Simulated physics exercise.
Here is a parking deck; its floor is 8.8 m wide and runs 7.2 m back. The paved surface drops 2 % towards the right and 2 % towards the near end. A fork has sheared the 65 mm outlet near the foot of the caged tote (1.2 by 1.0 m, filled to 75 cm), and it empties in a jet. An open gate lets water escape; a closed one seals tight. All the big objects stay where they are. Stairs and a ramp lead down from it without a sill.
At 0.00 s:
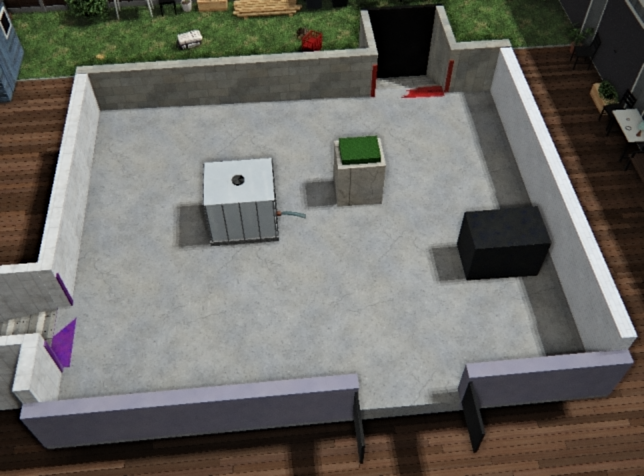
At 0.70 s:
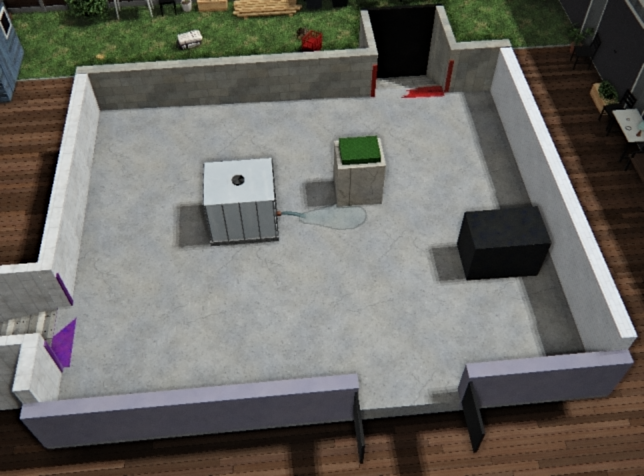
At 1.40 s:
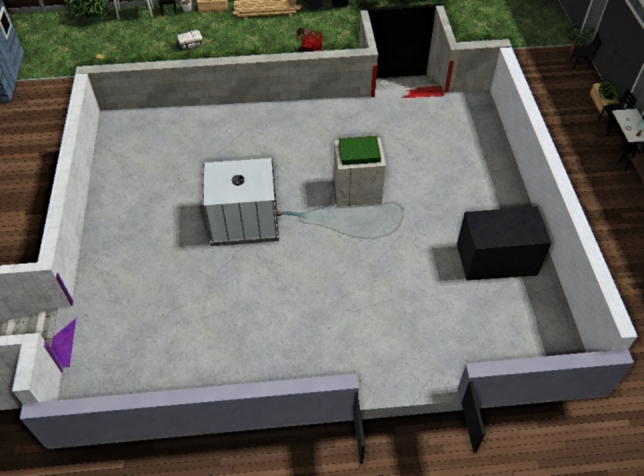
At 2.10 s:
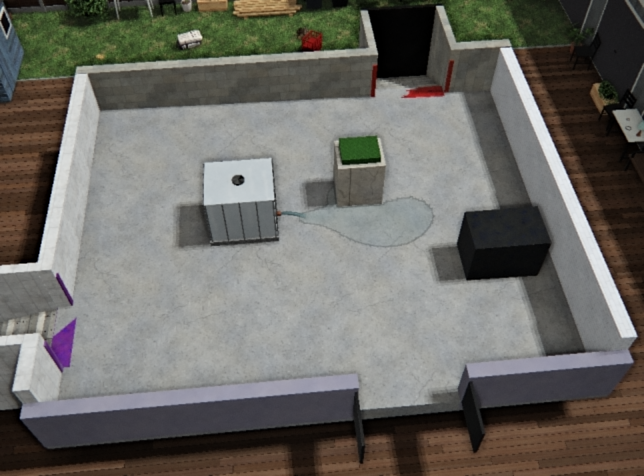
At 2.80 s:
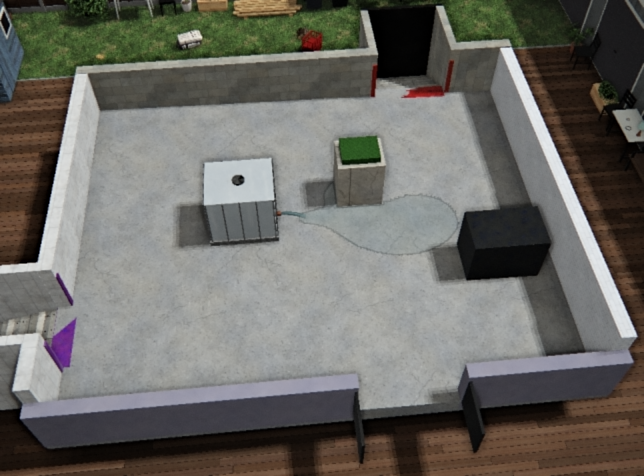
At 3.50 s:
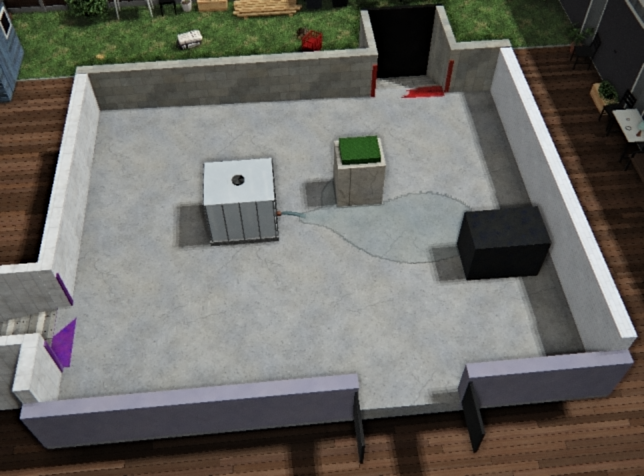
Clear water jetting from the foot of a pale boxy tank, spreading rightward across grey paving to a black block.
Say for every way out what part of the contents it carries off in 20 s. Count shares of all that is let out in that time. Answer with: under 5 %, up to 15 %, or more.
The gateway takes not even 5 %; the flight of stairs down (marked red) takes under 5 %; the down ramp (marked purple) takes under 5 %.
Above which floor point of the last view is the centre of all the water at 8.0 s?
Near (448, 238).
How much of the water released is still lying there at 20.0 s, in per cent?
Some 100 per cent remains.
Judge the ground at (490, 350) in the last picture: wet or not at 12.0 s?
It is flooded.
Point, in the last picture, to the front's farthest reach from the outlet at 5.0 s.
Around (523, 233).
After 5.0 s water covers 5 % of the floor and is deepest (2 cm) near (308, 218); gone so far, the gateway 0 %, the flight of stairs down (marked red) 0 %, the down ramp (marked purple) 0 %.
After 8.0 s water covers 10 % of the floor and is deepest (4 cm) near (541, 232); gone so far, the gateway 0 %, the flight of stairs down (marked red) 0 %, the down ramp (marked purple) 0 %.
After 12.0 s water covers 15 % of the floor and is deepest (5 cm) near (594, 376); gone so far, the gateway 0 %, the flight of stairs down (marked red) 0 %, the down ramp (marked purple) 0 %.
After 16.0 s water covers 15 % of the floor and is deepest (6 cm) near (594, 376); gone so far, the gateway 0 %, the flight of stairs down (marked red) 0 %, the down ramp (marked purple) 0 %.
After 20.0 s water covers 15 % of the floor and is deepest (6 cm) near (594, 376); gone so far, the gateway 0 %, the flight of stairs down (marked red) 0 %, the down ramp (marked purple) 0 %.
